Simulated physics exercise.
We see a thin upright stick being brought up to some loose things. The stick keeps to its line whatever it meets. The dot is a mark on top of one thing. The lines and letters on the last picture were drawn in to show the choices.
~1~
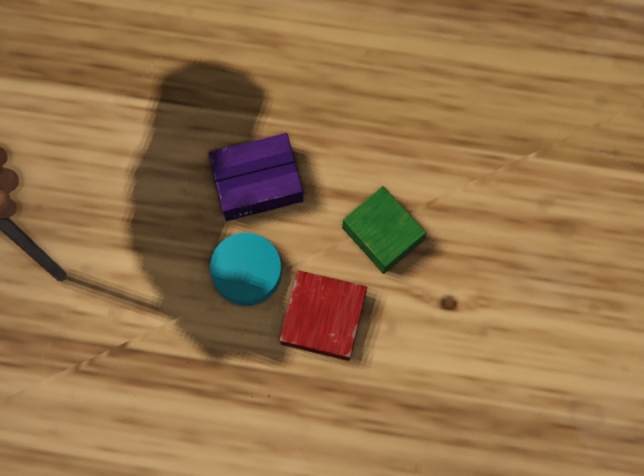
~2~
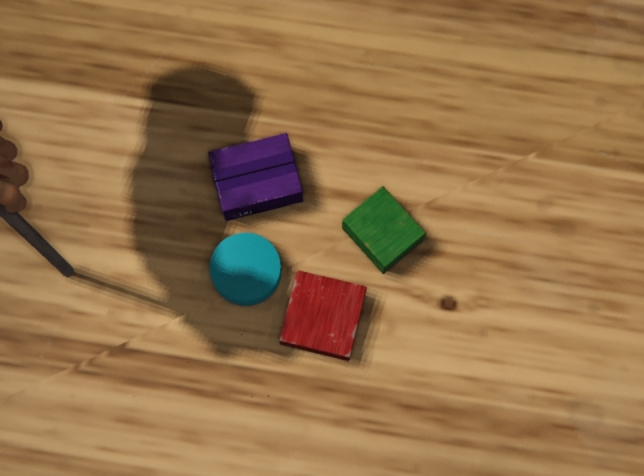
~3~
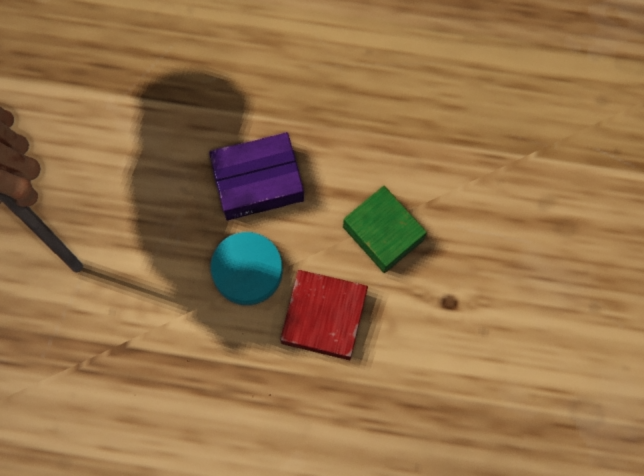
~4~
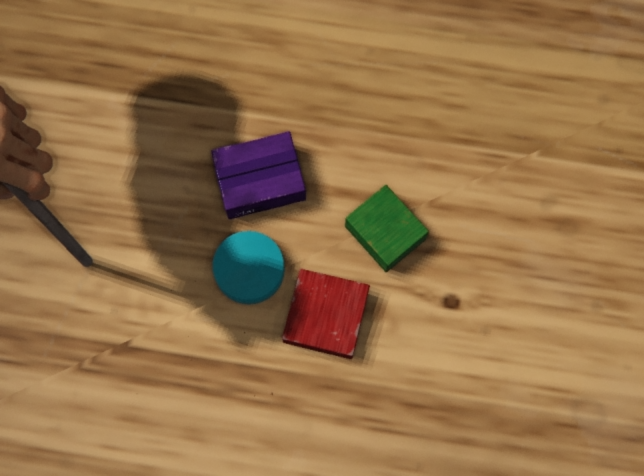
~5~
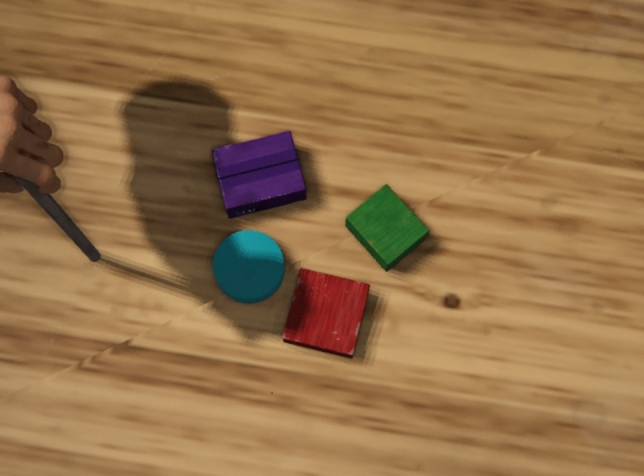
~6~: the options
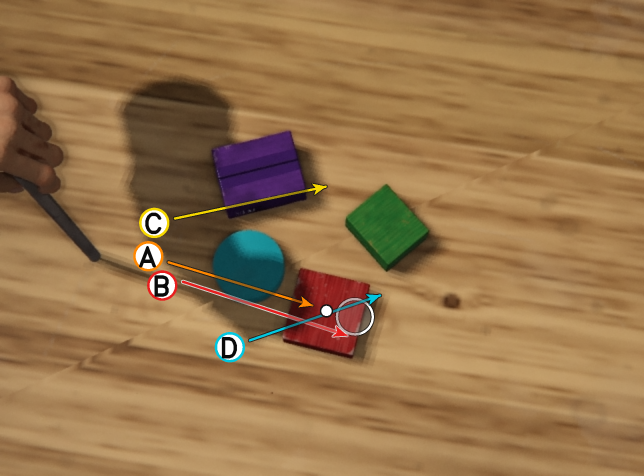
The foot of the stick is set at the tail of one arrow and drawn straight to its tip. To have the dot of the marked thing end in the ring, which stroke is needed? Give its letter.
The stick should follow A.
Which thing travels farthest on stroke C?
The purple box.
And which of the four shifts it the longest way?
Stroke D.
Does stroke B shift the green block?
No.
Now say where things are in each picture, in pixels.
Purple box (257, 177); red block (323, 316); green block (384, 230), in the first picture.
Green block (384, 230); turquoise tin (246, 269), in the second picture.
Purple box (257, 177); red block (324, 315), in the third picture.
Green block (387, 229); turquoise tin (249, 267), in the fourth picture.
Purple box (260, 175); red block (326, 313); green block (387, 228), in the fifth picture.
On the marked copy, A from (168, 262) to (312, 306); B from (183, 282) to (347, 335); C from (175, 219) to (326, 187); D from (250, 340) to (380, 295); the ring at (355, 316); the white dot at (326, 311).
Taking A. A third of the way, foot of the stick (220, 278); red block (326, 313); turquoise tin (260, 267).
Two thirds of the way, foot of the stick (272, 294); red block (334, 311); turquoise tin (285, 253).
When it is over, foot of the stick (312, 306); red block (353, 318); turquoise tin (285, 253); the dot on the red block is in the ring.
As for the rest, B leaves the dotted thing at (386, 317); C leaves the dotted thing at (326, 313); D leaves the dotted thing at (420, 309).
